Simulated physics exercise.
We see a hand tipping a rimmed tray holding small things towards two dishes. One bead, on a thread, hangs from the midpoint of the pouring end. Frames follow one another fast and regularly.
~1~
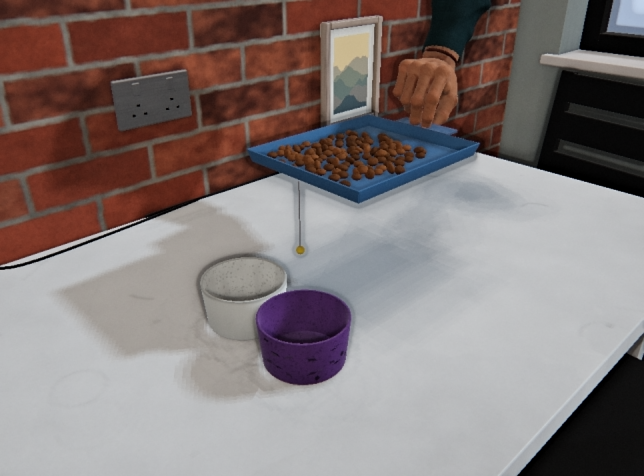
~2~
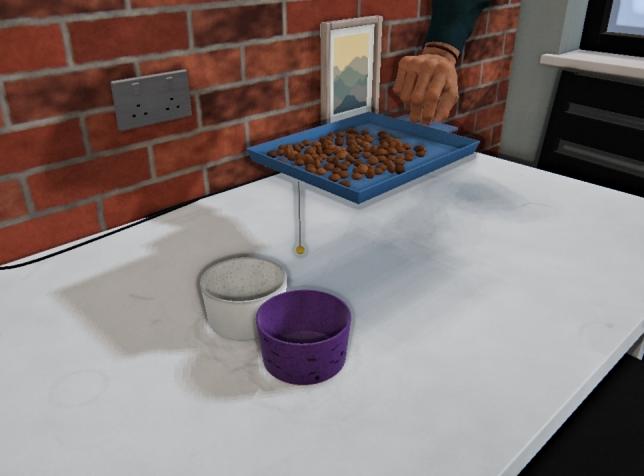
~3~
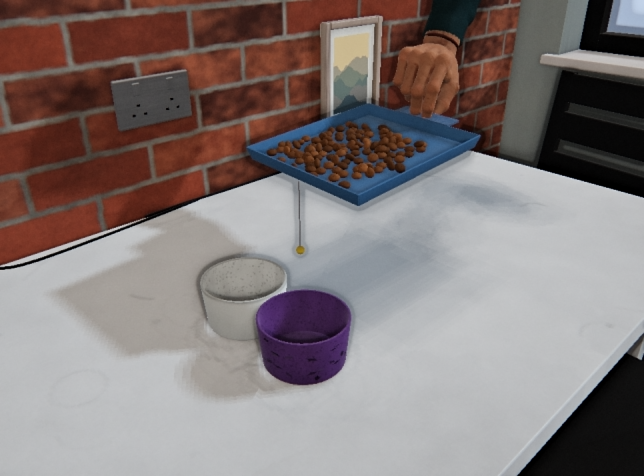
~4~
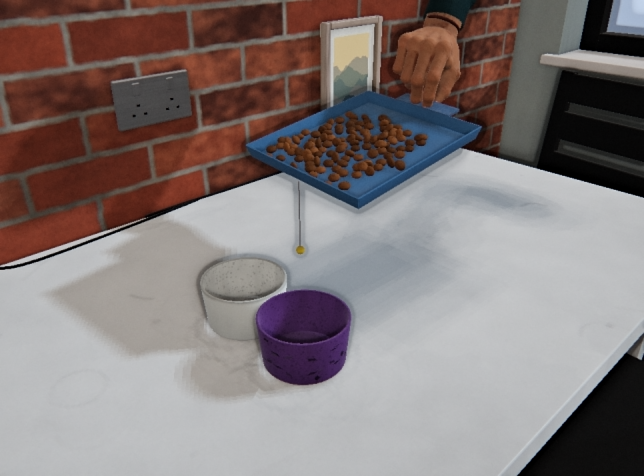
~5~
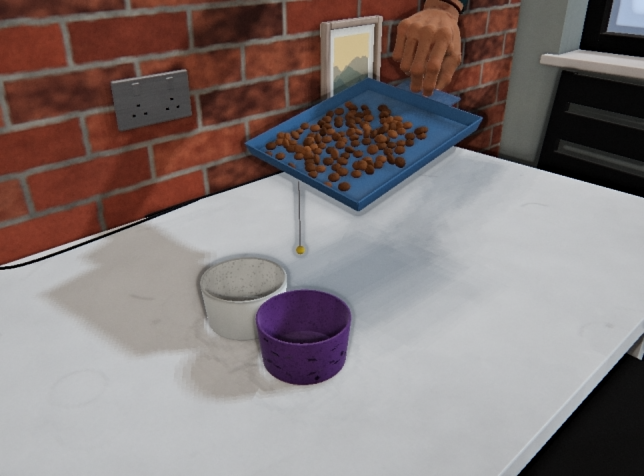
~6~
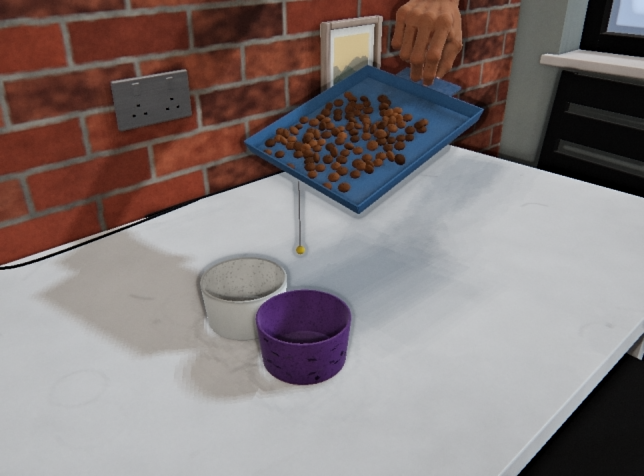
A hand gradually tilting a blue tray of brown kibble above a white counter with a white dish and a purple dish.
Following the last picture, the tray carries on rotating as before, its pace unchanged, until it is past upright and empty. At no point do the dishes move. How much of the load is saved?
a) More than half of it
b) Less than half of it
Answer: B.
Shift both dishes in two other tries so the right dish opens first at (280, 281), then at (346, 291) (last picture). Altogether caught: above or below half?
For the two tries in order: Not as much as half, exceeding half.
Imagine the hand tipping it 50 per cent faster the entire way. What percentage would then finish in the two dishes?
Expected result: Around 30 per cent.
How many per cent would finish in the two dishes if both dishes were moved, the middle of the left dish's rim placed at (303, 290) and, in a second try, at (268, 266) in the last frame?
In order, 70 % and 90 %.
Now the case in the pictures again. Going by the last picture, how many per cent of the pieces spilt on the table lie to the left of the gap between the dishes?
That's about 0 per cent of the spill.
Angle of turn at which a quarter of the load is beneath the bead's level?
80 degrees.
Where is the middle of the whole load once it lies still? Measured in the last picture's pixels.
I'd mark it at roughly (352, 333).
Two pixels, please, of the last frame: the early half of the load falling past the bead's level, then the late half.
The opening half passes (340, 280), the closing half (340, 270).
Shortly afterwards, tray tipped steeply; all but a few on the tray; only a few in the right dish; a little in the air.
Next, tray tipped past a quarter turn; a little on the tray; a little in the right dish; a little in the left dish; near two thirds outside both; a little in the air.
Some moments later, tray tipped past a quarter turn; a little in the right dish; a little in the left dish; the bulk outside both.
In the end, tray tipped past a quarter turn; a little in the right dish; a little in the left dish; the bulk outside both.
